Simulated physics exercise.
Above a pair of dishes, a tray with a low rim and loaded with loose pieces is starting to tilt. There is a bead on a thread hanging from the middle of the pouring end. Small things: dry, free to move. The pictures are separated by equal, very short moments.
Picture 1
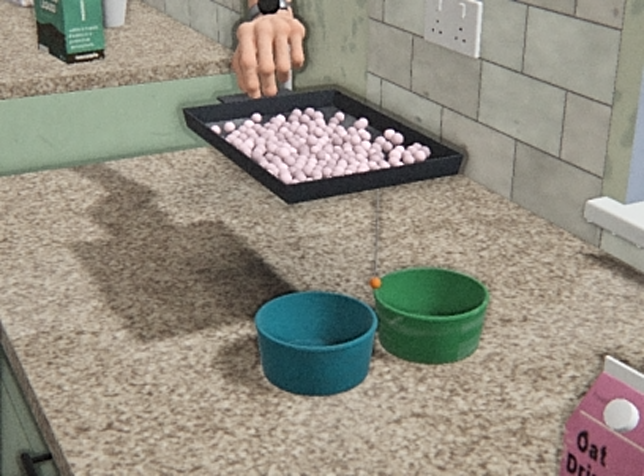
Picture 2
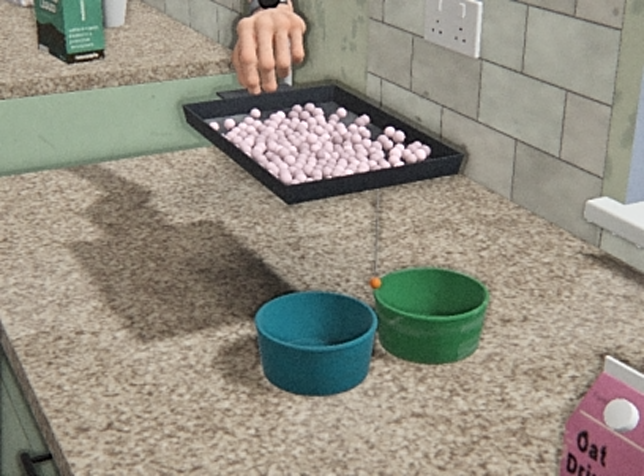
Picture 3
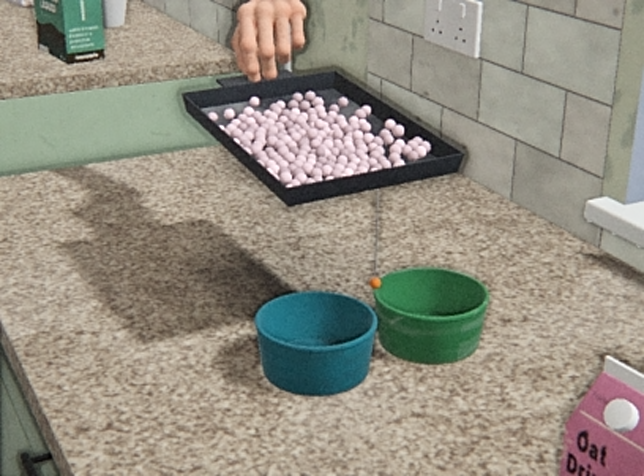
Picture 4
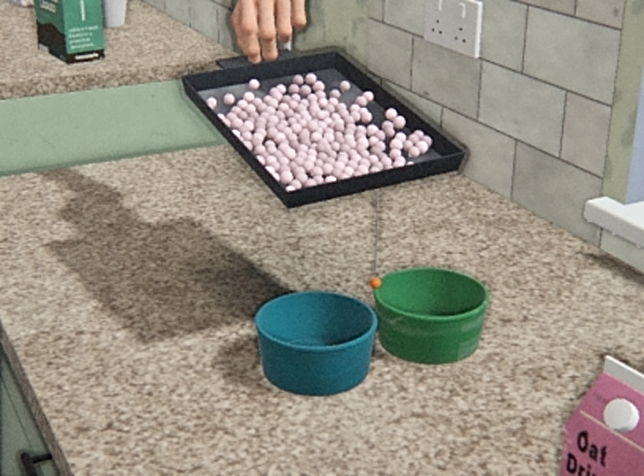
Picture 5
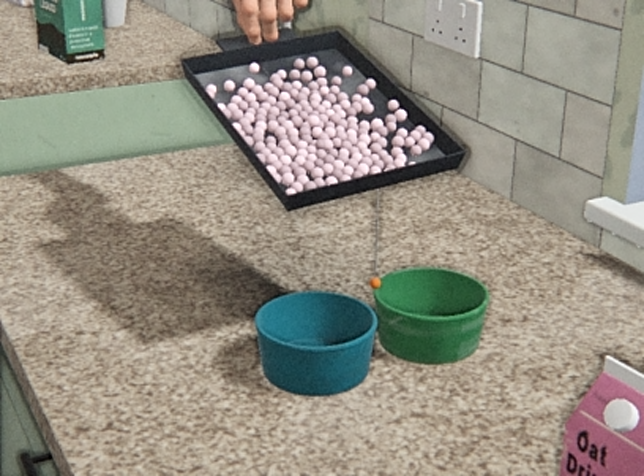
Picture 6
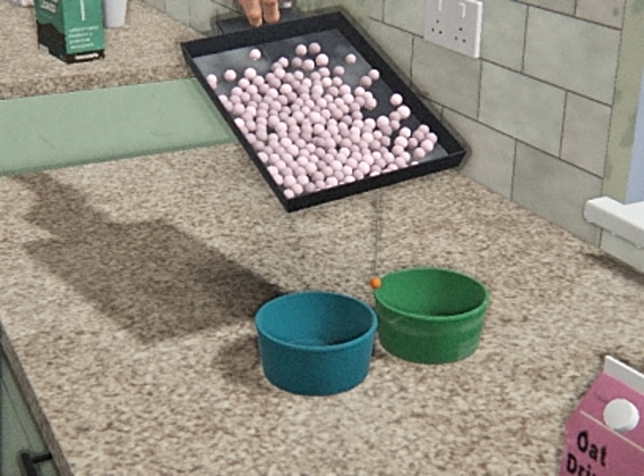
A hand raising the back of a black tray of pale pink balls above blue and green dishes, the balls starting to shift.
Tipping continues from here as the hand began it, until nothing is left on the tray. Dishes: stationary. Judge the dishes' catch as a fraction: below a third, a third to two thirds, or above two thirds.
Third to two thirds.
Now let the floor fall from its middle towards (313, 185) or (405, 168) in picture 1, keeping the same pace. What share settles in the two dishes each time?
70 % and 80 %.
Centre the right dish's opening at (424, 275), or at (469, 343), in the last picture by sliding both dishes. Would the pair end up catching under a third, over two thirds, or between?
In order: Under a third, then under a third.
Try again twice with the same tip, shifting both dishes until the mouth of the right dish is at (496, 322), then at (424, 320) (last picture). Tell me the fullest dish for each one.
Try one: The left-side dish. Try two: The left-side dish.
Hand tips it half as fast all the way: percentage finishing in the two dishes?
Something like 60 percent, give or take.
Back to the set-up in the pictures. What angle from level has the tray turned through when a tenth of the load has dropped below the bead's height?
75 degrees.
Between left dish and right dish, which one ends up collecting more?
Result - fuller dish: Left-side dish.
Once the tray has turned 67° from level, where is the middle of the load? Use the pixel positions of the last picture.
Look about (340, 157) in the last picture.
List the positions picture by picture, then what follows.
The first frame shows corners of the pouring end at (288, 183) and (458, 154), level; middle of the load at (315, 152), sugar pearls; left dish at (343, 365); right dish at (461, 335); bead on its thread at (375, 283).
The second frame shows corners of the pouring end at (288, 183) and (459, 154), level; middle of the load at (315, 150).
The third frame shows corners of the pouring end at (289, 186) and (459, 153), tipped barely, lowest at the left corner; middle of the load at (316, 145).
The fourth frame shows corners of the pouring end at (289, 189) and (460, 151), tipped a little, lowest at the left corner; middle of the load at (316, 138).
The fifth frame shows corners of the pouring end at (289, 192) and (461, 150), tipped clearly, lowest at the left corner; middle of the load at (317, 133), a small part on the move.
The sixth frame shows corners of the pouring end at (289, 196) and (462, 149), tipped clearly, lowest at the left corner; middle of the load at (319, 130), most on the move; left dish at (343, 365); right dish at (461, 335).
Soon after the last picture, tray tipped steeply; nearly all on the tray; a small part in the air.
A little later, tray tipped past a quarter turn; a small part on the tray; about a third in the left dish; a stray few in the right dish; about half outside both; a small part in the air.
Later still, tray tipped past a quarter turn; about half in the left dish; a stray few in the right dish; about half outside both.
By the end, tray tipped past a quarter turn; about half in the left dish; a stray few in the right dish; about half outside both.
